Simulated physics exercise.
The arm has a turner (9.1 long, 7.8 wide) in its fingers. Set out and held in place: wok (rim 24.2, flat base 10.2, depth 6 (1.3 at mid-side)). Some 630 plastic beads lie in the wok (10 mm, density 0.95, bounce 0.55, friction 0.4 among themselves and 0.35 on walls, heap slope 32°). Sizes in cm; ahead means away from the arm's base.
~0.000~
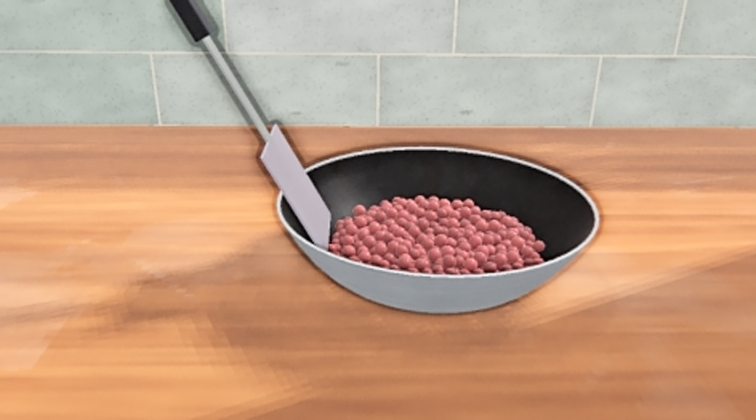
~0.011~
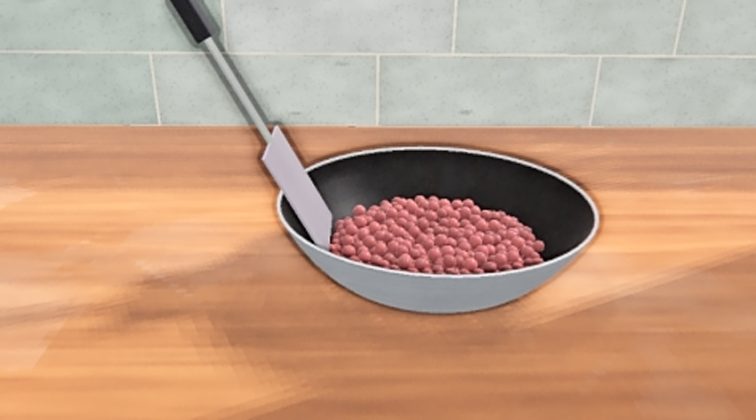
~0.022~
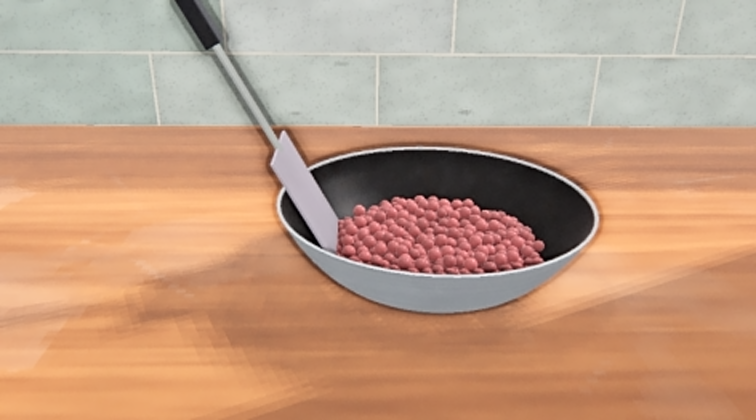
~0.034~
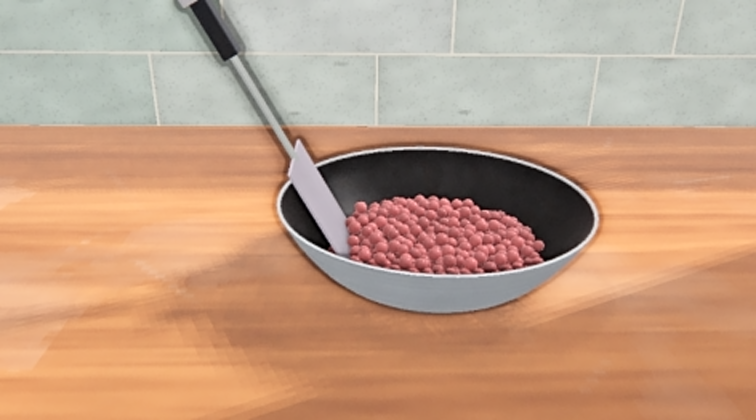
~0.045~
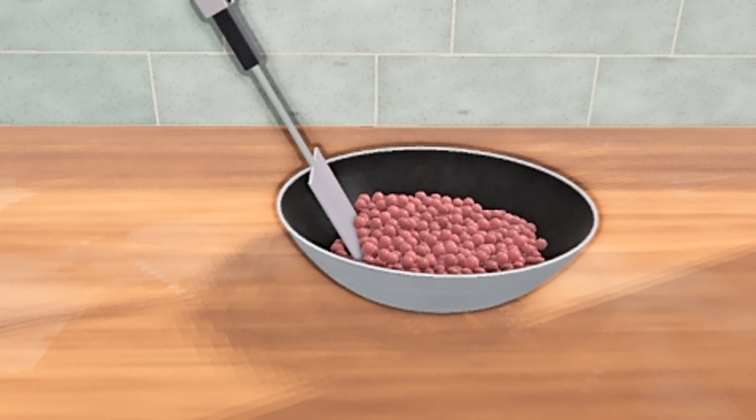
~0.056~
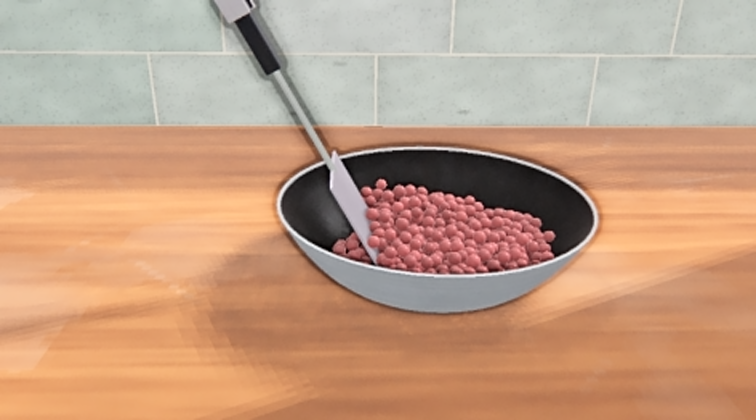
In a wok on a wooden surface, a turner slides right, pushing into reddish beads.
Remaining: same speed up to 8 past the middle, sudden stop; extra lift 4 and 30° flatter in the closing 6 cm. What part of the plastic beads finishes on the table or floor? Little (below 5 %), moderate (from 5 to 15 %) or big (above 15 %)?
Share on the table or floor: Big (above 15 %).
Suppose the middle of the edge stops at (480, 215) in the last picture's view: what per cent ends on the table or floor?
Some 10 per cent.
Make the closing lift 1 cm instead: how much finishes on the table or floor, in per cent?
Some 35 per cent.
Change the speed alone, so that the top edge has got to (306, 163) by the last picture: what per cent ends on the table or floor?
Some 20 per cent.
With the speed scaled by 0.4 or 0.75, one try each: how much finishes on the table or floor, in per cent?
Some 15 and 30 per cent.
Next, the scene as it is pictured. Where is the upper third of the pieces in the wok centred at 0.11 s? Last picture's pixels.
Around (482, 214).
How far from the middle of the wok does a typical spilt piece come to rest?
About 48 cm.
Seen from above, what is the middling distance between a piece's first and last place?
Roughly 5 cm.
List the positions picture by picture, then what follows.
In the first frame, turner top edge at (269, 140), sloping 62°; upper third of the load around (430, 238), from x 330 to 540, top at y 200; 632 in the wok.
In the second frame, turner top edge at (270, 141), sloping 62°; upper third of the load around (430, 238), from x 330 to 540, top at y 200.
In the third frame, turner top edge at (278, 146), sloping 62°; upper third of the load around (430, 238), from x 330 to 540, top at y 200.
In the fourth frame, turner top edge at (294, 156), sloping 62°; upper third of the load around (427, 236), from x 335 to 540, top at y 200.
In the fifth frame, turner top edge at (313, 164), sloping 62°; upper third of the load around (426, 232), from x 335 to 540, top at y 195.
In the sixth frame, turner top edge at (332, 168), sloping 62°; upper third of the load around (427, 228), from x 340 to 550, top at y 185; 632 in the wok.
By 0.08 s, sloping 62°, highest piece 8 above the table; 632 in the wok.
By 0.11 s, sloping 54°, highest piece 9 above the table; 632 in the wok.
By 0.32 s, sloping 32°, highest piece 25 above the table; 407 in the wok, 45 on the table or floor, 180 on the blade or in flight.
By 1.38 s, sloping 32°, highest piece 4 above the table; 407 in the wok, 225 on the table or floor.
Final count, 407 in the wok, 225 on the table or floor. That is 36 % on the table or floor.
